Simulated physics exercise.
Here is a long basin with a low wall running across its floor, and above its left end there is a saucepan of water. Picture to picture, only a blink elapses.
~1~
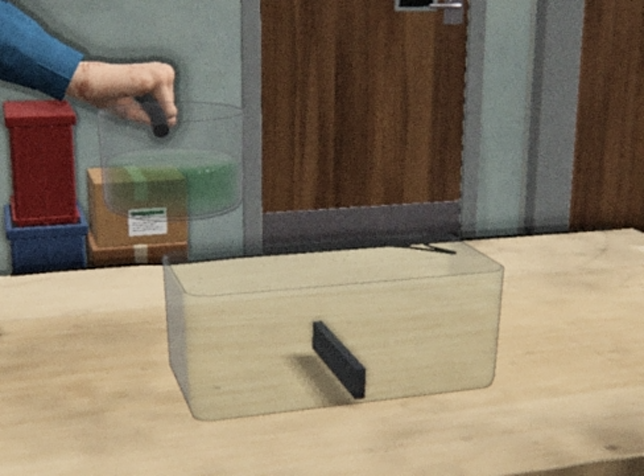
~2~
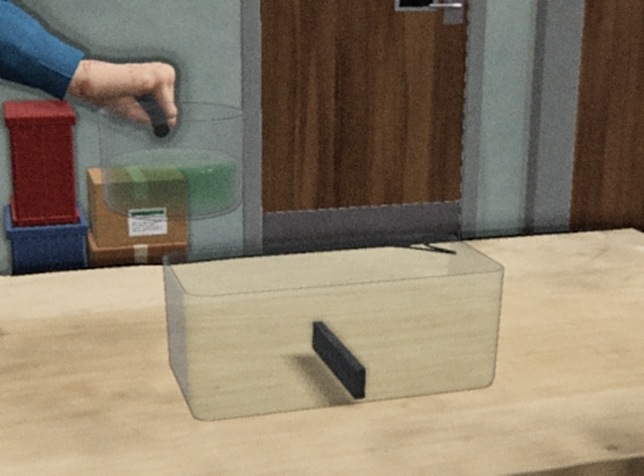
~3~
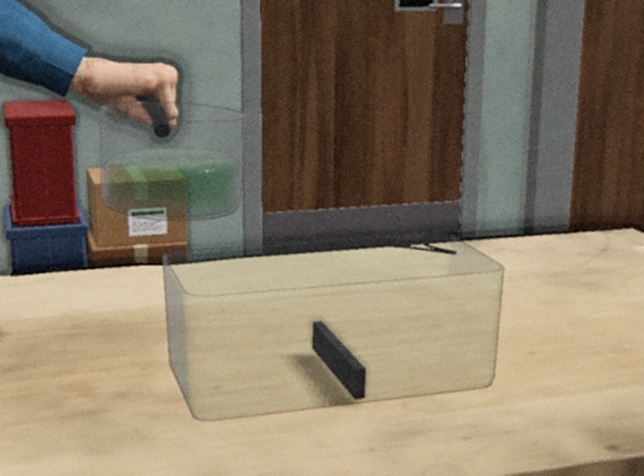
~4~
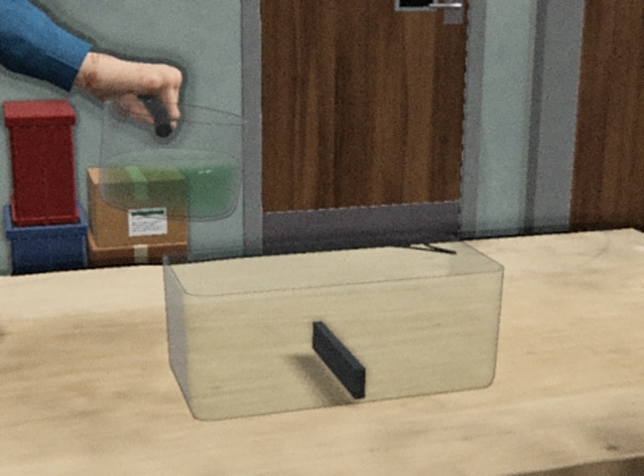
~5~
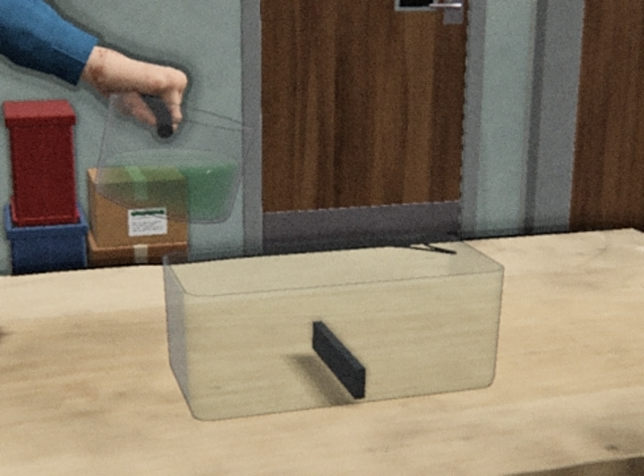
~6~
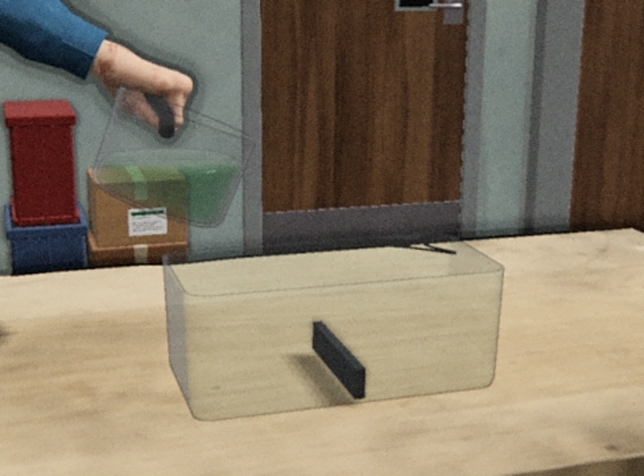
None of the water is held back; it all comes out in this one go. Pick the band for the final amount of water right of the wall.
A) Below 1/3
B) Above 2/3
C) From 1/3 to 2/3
A, below 1/3.
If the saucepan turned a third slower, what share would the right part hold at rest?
Roughly 5 in a hundred.
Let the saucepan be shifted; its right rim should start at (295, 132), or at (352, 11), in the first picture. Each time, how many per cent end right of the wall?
It comes to about 60 %, followed by about 90 %.
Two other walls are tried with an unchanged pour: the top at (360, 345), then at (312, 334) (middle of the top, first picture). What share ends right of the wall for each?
Roughly 10 % and then 15 %.
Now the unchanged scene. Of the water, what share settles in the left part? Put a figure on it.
I'd say near 90 in a hundred.
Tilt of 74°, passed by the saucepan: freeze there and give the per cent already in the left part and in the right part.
Left: 5 %. Right: 0 %.
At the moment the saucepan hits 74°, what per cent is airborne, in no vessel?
Roughly 20 per cent.
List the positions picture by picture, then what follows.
It leans 0°; its right rim is at (241, 111); the water meets the walls at (104, 162) and (238, 156); the long basin's rim runs from (174, 276) to (476, 252); the wall's top is at (338, 345), in the first frame.
It leans 1°; its right rim is at (242, 112); the water meets the walls at (104, 161) and (238, 155), in the second frame.
It leans 4°; its right rim is at (244, 116); the water meets the walls at (104, 162) and (237, 156), in the third frame.
It leans 8°; its right rim is at (247, 122); the water meets the walls at (104, 162) and (237, 156), in the fourth frame.
It leans 15°; its right rim is at (250, 130); the water meets the walls at (101, 162) and (238, 156), in the fifth frame.
It leans 22°; its right rim is at (253, 140); the water meets the walls at (98, 160) and (241, 158), in the sixth frame.
A moment on, the tilt is 74° and 74 per cent is still to pour, 4 is left of the wall and 0 right of it.
Next, the tilt is 97° and 25 per cent is still to pour, 60 is left of the wall and 2 right of it.
Then the tilt is 98° and 5 per cent is still to pour, 85 is left of the wall and 6 right of it.
Later the tilt is 98° and 1 per cent is still to pour, 90 is left of the wall and 8 right of it.
In the end 91 per cent lies left of the wall, 8 right of it and 1 outside.
